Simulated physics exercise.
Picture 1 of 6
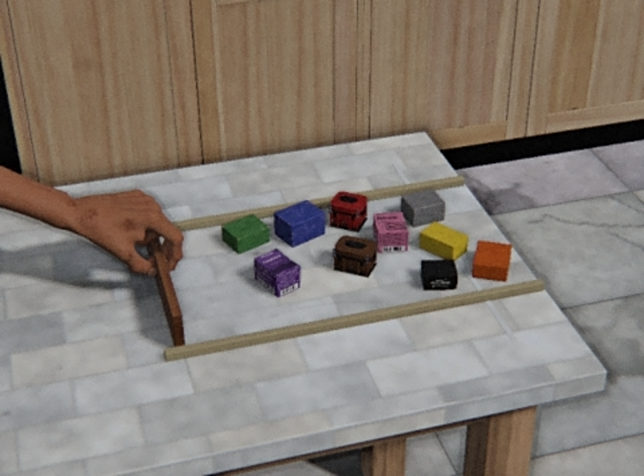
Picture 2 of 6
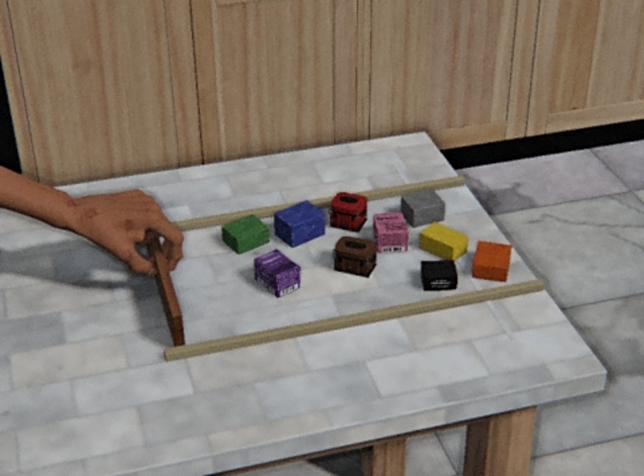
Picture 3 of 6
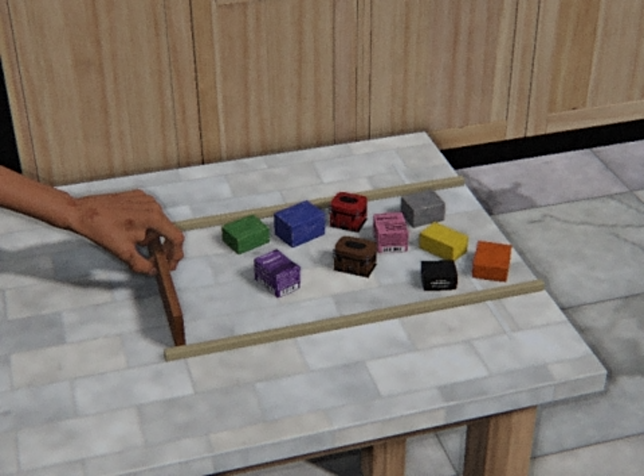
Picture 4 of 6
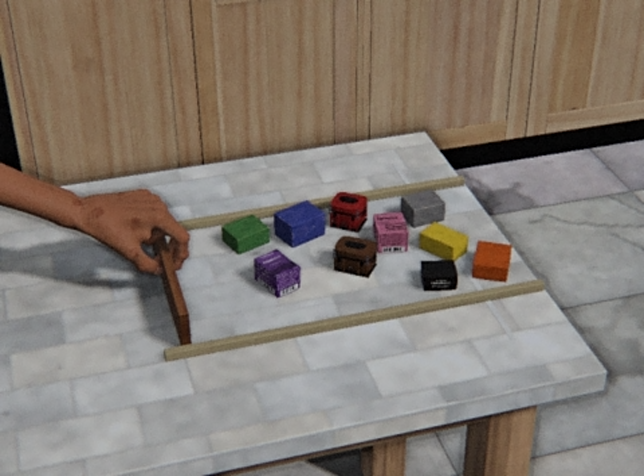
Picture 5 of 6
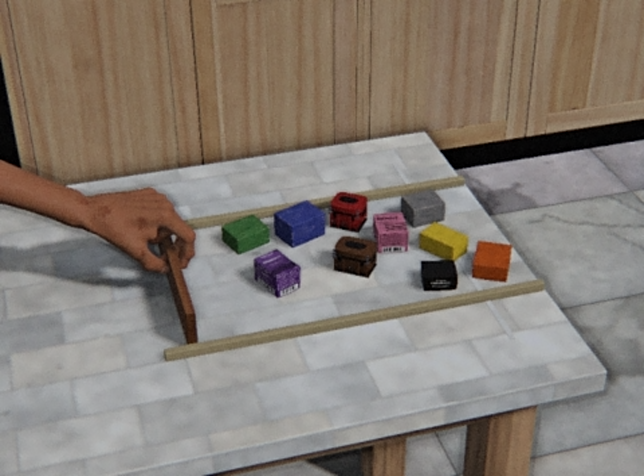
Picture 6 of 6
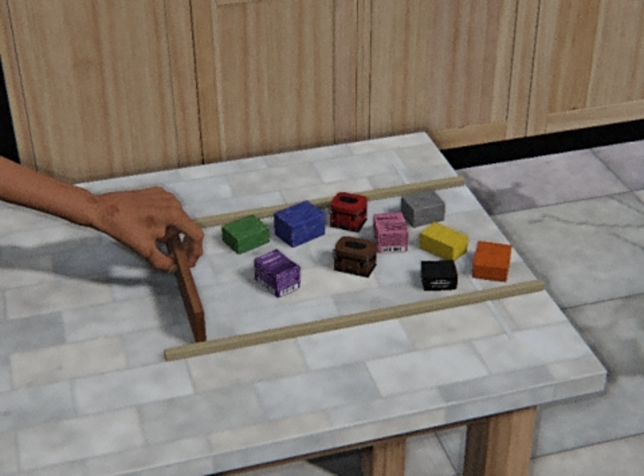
A hand held a small brown board upright between two rails on a marble-topped table and slid it slightly to the right, while the scattered colourful blocks and little boxes in front of it stayed still.
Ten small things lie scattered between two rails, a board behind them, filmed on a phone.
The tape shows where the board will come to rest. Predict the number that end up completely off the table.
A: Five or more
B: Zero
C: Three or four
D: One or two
(C) Three or four.
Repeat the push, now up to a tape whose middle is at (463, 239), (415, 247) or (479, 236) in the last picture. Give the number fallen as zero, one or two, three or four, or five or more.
Going through the three places in order, the answers are more than four; 1 or 2; five or more.
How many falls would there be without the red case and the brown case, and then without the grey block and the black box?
1 in the first case and 2 in the second.
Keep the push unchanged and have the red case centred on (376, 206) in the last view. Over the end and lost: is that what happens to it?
From that start the object does not stay.
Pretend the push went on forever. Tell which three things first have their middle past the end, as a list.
Order, earliest first: Grey block, red case, yellow block.
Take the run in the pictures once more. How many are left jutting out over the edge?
Things overhanging at the end: 2.
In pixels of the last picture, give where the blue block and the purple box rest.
The first near (482, 196), the second near (469, 241).
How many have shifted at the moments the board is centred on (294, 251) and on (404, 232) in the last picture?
Counts: 4 and 10.
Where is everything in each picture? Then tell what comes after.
The first picture shows orange block (492, 261); grey block (423, 208); yellow block (444, 242); board (162, 273); tape (447, 241).
The second picture shows grey block (423, 208); board (162, 273).
The third picture shows yellow block (444, 242); brown case (355, 256).
The fourth picture shows orange block (492, 261); pink box (390, 233).
The fifth picture shows grey block (423, 208); red case (349, 211).
The sixth picture shows orange block (492, 261); grey block (423, 208); yellow block (444, 242); board (182, 270); tape (447, 241).
Soon after, none off yet; orange block at rest near (492, 261); grey block at rest near (423, 208); yellow block at rest near (444, 242).
In the end, the number that fall off is three or four; gone, red case, yellow block and grey block.
